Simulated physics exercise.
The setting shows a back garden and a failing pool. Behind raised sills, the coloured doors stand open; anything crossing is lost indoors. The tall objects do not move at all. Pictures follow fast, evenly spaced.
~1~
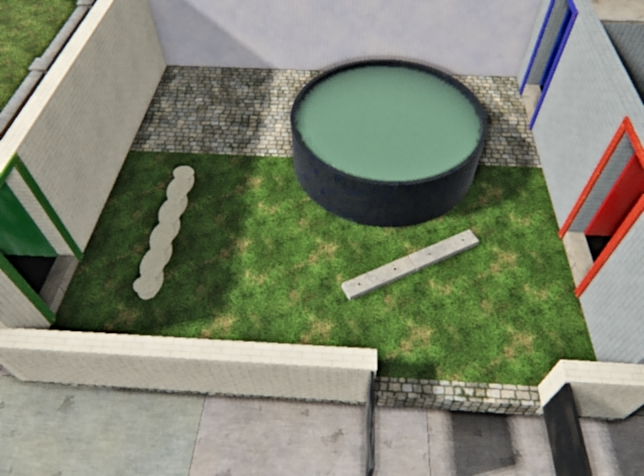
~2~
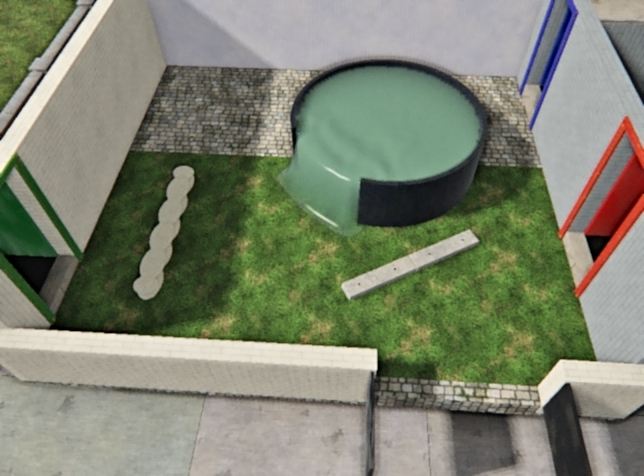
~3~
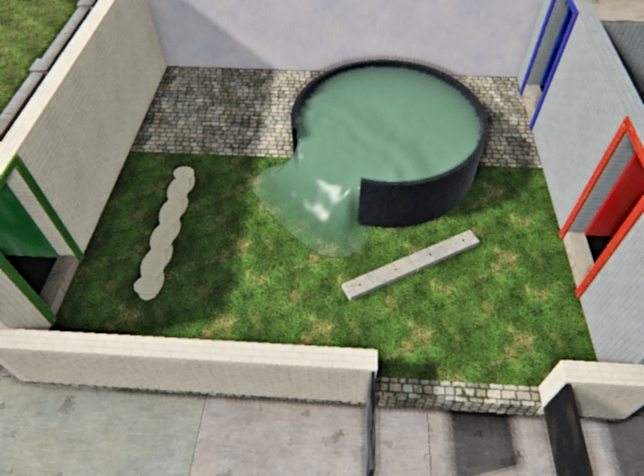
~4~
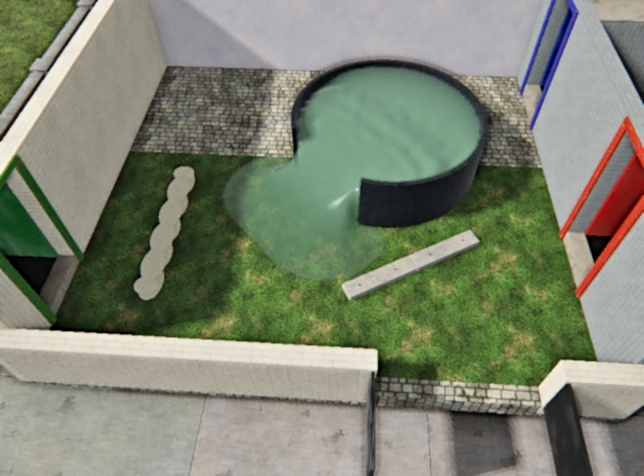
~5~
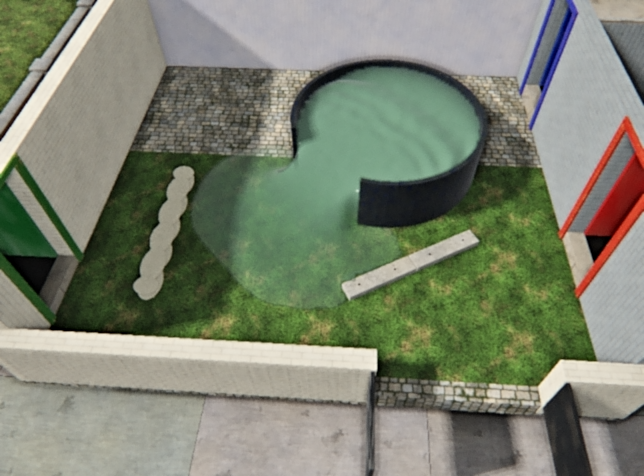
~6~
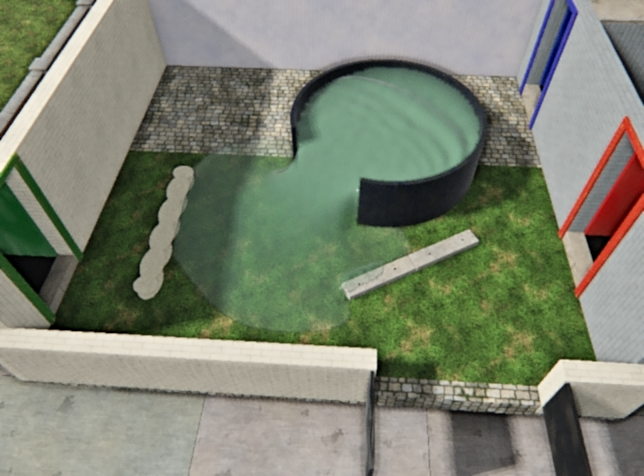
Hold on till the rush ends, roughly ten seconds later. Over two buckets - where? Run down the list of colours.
In the end the red door does not pass two buckets. The green door passes two buckets. The blue door does not pass two buckets.
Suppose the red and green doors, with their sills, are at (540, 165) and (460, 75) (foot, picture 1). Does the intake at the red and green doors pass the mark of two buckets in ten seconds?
In short: Red door stays within it; green door stays within it.
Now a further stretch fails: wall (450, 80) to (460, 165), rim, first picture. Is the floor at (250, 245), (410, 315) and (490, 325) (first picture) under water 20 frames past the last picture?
In that order: Not flooded, awash, wet.
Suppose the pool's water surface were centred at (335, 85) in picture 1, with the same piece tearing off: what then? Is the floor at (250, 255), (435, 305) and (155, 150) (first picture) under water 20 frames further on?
I'd say swamped for the first, swamped for the second and swamped for the third.
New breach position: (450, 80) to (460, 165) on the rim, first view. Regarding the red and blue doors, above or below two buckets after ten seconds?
The red door tops the mark and the blue door tops the mark.
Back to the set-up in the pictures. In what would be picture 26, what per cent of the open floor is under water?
65 %, roughly.
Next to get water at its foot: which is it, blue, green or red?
That would be the one in green.
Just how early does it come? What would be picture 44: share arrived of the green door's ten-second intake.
Approximately 95 in a hundred, I reckon.
A moment on, water covers 30 % of the floor; the red door not reached, the green door not reached, the blue door not reached.
Next, water covers 45 % of the floor; the red door not reached, the green door wet at the sill, nothing in, the blue door not reached.
Then, water covers 65 % of the floor; the red door not reached, the green door over two buckets in, the blue door not reached.
Later, water covers 80 % of the floor; the red door wet at the sill, nothing in, the green door over two buckets in, the blue door not reached.
In the end, water covers 95 % of the floor; the red door wet at the sill, nothing in, the green door over two buckets in, the blue door wet at the sill, nothing in.
